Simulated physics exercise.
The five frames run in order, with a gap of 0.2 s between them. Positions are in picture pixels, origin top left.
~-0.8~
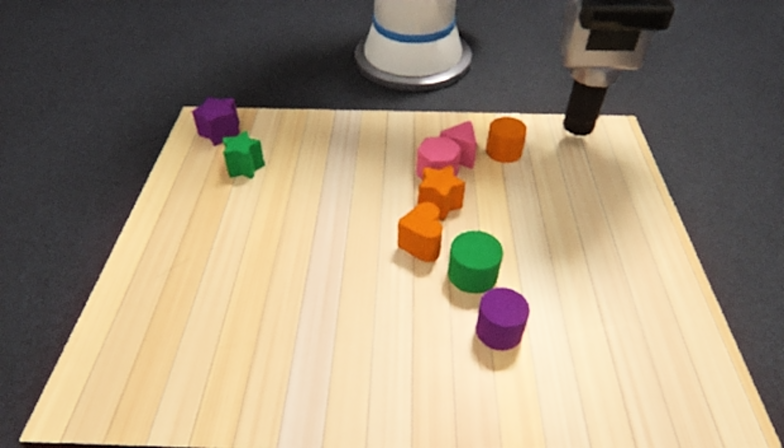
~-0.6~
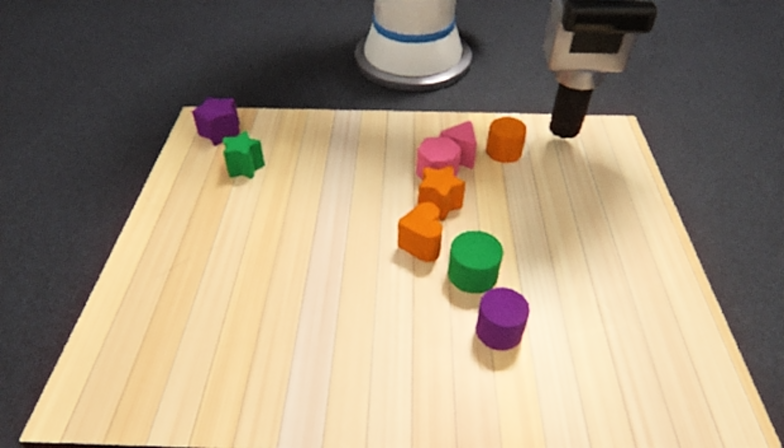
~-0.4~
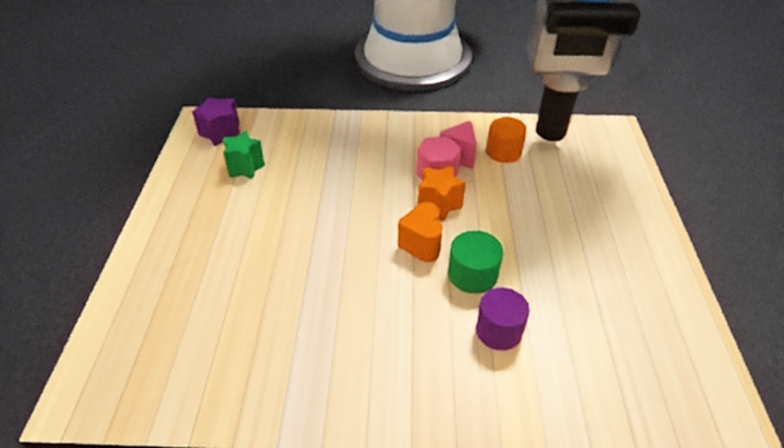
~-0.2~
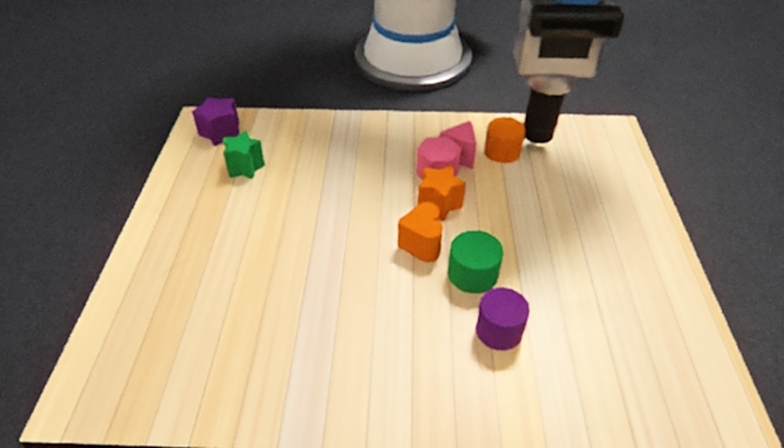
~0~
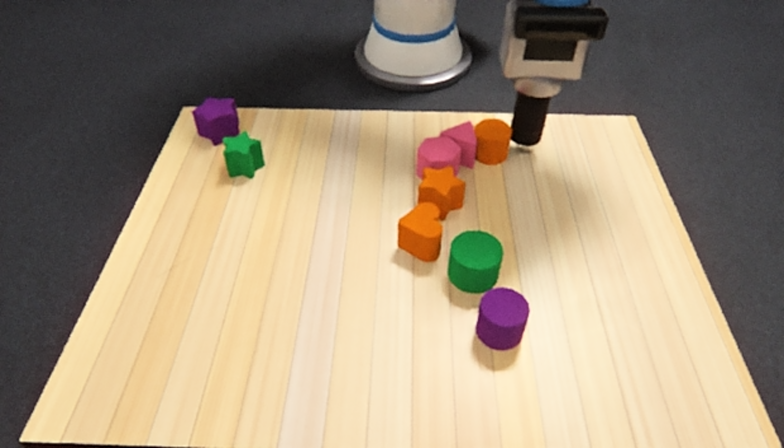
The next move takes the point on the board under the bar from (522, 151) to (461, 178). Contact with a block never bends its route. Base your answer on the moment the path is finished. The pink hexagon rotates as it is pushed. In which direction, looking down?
It swings round anticlockwise.
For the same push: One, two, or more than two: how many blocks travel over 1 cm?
Total moved: Three or more.
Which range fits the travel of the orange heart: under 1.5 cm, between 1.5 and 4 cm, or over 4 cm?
The distance will be below 1.5 cm.
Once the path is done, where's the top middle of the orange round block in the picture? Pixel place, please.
Its top centre is at about (450, 131).
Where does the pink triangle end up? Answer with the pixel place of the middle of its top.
Located at (420, 123).
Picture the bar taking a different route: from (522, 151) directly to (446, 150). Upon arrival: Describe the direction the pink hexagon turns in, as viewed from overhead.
Verdict: Counterclockwise.
On the path given first. Halfway along, bar at (494, 151); pink hexagon at (437, 149); pink triangle at (429, 124); orange round block at (462, 131).
At the end, bar at (462, 165); orange heart still; pink hexagon at (427, 151), turned 20° anticlockwise; orange star-shaped block still; pink triangle at (420, 123), turned 15° clockwise; orange round block at (450, 131).
